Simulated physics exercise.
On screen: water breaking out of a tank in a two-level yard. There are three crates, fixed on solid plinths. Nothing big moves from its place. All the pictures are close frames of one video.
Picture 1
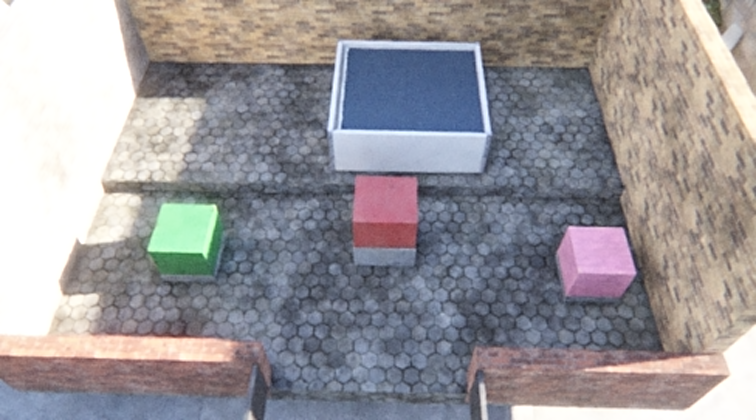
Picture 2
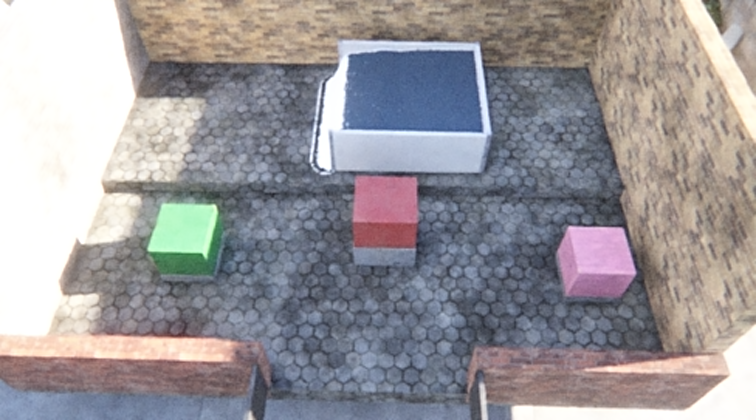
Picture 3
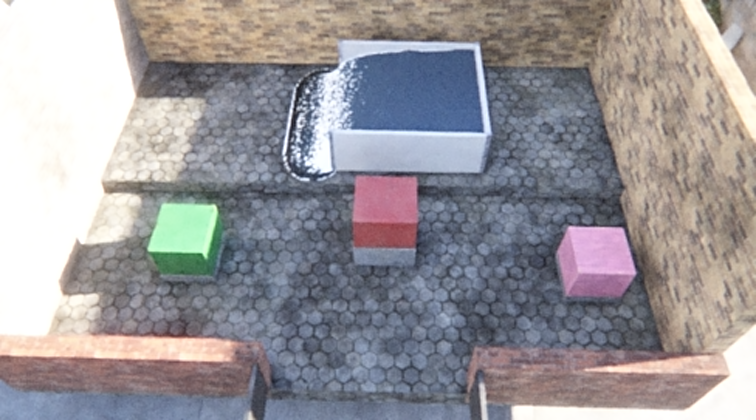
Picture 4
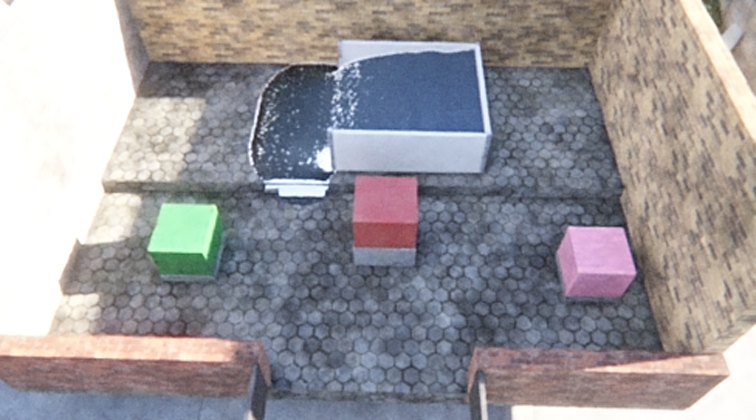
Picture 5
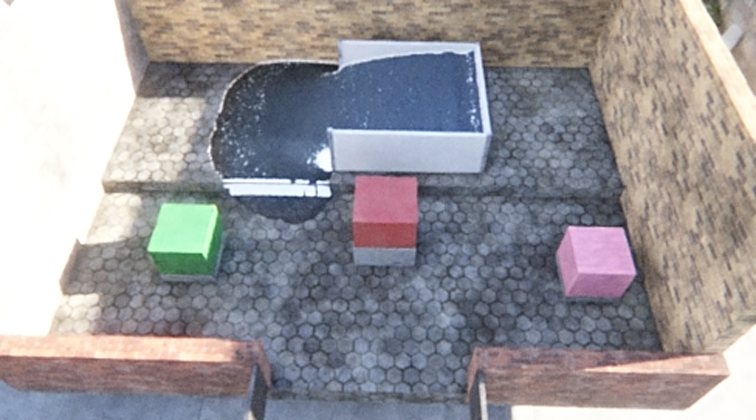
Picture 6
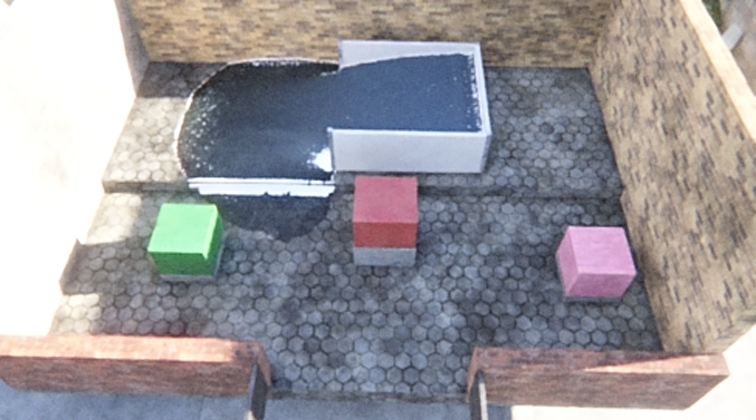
Dark water with white froth breaks out of the left side of an open, white-walled tank, spreads leftward across the upper level, then spills over the step onto the lower paving behind the green crate. The walled, two-level stone yard is seen from above by a still camera. Green, red and pink crates stand unmoved at left, centre and right below the tank.
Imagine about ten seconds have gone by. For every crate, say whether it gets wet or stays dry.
Pink crate: Wet; green crate: Wet; red crate: Dry.
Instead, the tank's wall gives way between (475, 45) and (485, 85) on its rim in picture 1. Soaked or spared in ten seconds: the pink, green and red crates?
I'd expect the pink crate goes wet, the green crate remains untouched, and the red crate remains untouched.
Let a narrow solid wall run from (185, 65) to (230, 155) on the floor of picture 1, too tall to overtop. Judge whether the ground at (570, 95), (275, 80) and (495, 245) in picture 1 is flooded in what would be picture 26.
One by one: Spared, soaked, spared.
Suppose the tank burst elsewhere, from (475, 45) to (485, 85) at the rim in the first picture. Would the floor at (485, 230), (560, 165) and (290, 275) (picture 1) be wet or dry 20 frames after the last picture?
One by one, they turn out drenched, drenched and not soaked.
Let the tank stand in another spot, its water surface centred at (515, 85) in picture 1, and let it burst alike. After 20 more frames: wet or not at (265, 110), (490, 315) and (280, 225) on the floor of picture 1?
As listed: Under water, not flooded, wet.
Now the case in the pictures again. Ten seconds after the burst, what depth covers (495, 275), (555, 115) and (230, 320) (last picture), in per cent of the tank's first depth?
Roughly 16 per cent, 2 per cent and 16 per cent.
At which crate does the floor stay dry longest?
The crate marked pink.
A moment on, water covers 35 % of the floor; the pink crate not reached, the green crate water round its plinth, the red crate not reached.
Next, water covers 40 % of the floor; the pink crate not reached, the green crate water round its plinth, the red crate not reached.
Then, water covers 45 % of the floor; the pink crate not reached, the green crate water round its plinth, the red crate not reached.
Later, water covers 75 % of the floor; the pink crate water round its plinth, the green crate water round its plinth, the red crate water round its plinth.
In the end, water covers 85 % of the floor; the pink crate was topped, the green crate was topped, the red crate stayed above the water.
